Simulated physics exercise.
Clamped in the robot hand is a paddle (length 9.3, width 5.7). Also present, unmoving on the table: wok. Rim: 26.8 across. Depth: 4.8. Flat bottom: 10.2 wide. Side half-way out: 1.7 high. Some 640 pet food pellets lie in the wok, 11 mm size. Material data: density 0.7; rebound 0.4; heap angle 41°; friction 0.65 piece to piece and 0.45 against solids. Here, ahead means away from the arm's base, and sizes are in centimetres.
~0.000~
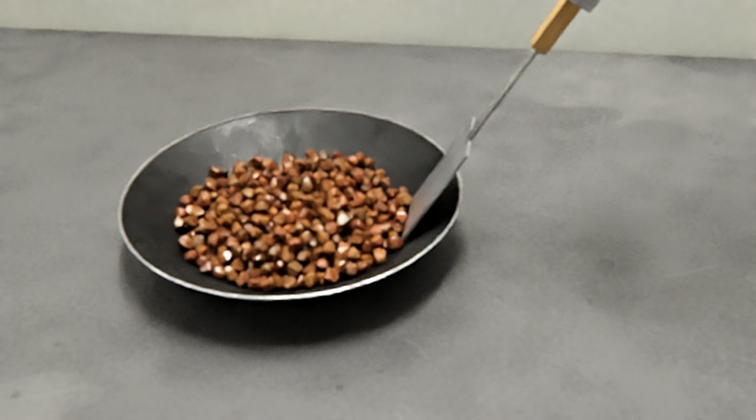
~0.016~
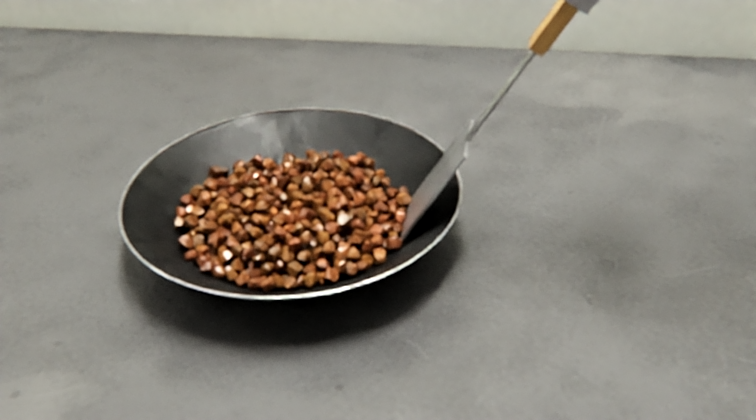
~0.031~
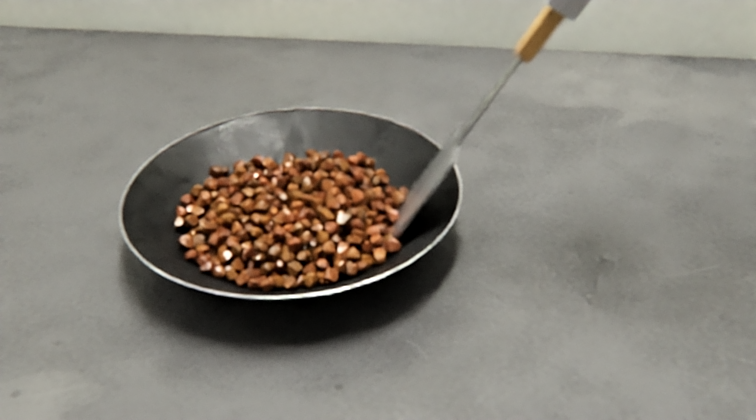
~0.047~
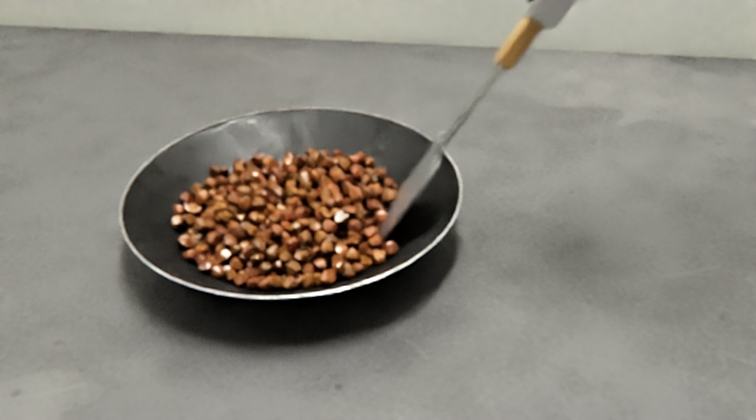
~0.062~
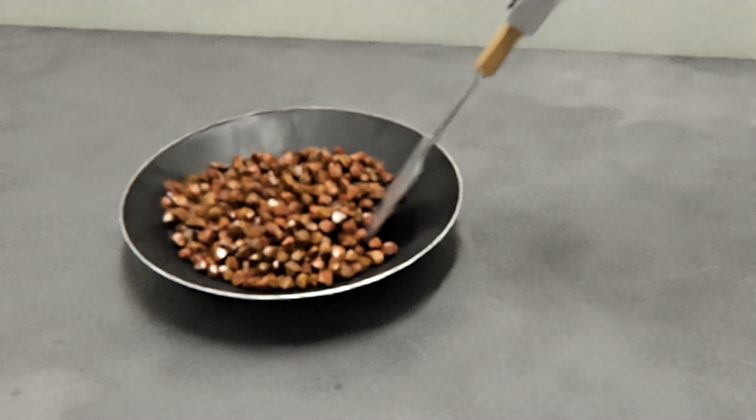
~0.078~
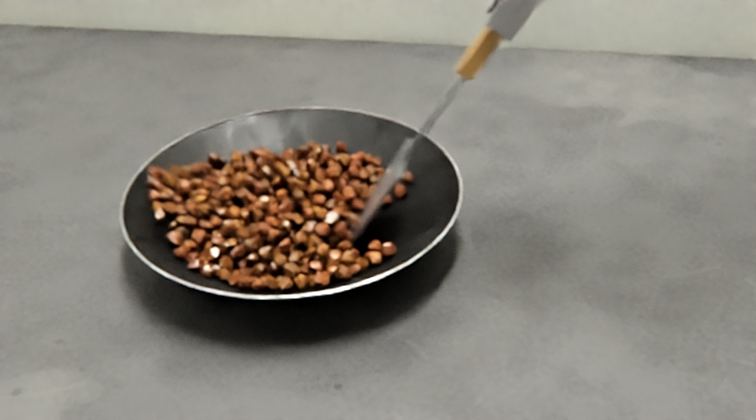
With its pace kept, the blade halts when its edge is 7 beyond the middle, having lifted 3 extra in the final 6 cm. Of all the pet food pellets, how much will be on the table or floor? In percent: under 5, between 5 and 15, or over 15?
Over 15 percent.
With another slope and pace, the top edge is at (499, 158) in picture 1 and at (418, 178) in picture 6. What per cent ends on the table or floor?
Around 30 per cent finishes on the table or floor.
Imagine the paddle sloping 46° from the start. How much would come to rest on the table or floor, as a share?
My guess is close to 30 per cent.
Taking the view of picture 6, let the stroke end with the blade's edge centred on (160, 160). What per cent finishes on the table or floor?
About 40 per cent.
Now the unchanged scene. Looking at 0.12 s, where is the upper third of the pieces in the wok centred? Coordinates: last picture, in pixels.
I'd put it close to (234, 191) in the last picture.
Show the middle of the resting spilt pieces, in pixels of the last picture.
(62, 219).
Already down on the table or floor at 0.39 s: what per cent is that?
25 %.
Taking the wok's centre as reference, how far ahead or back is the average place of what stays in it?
Offset forward: Around 3.5 cm.
After 0.12 s, sloping 59°, highest piece 7 above the table; 637 in the wok, 5 on the blade or in flight.
After 0.17 s, sloping 59°, highest piece 8 above the table; 626 in the wok, 16 on the blade or in flight.
After 0.39 s, sloping 59°, highest piece 6 above the table; 465 in the wok, 172 on the table or floor, 5 on the blade or in flight.
After 1.44 s, sloping 59°, highest piece 5 above the table; 465 in the wok, 177 on the table or floor.
In the end, 465 in the wok, 177 on the table or floor. That is 28 % on the table or floor.
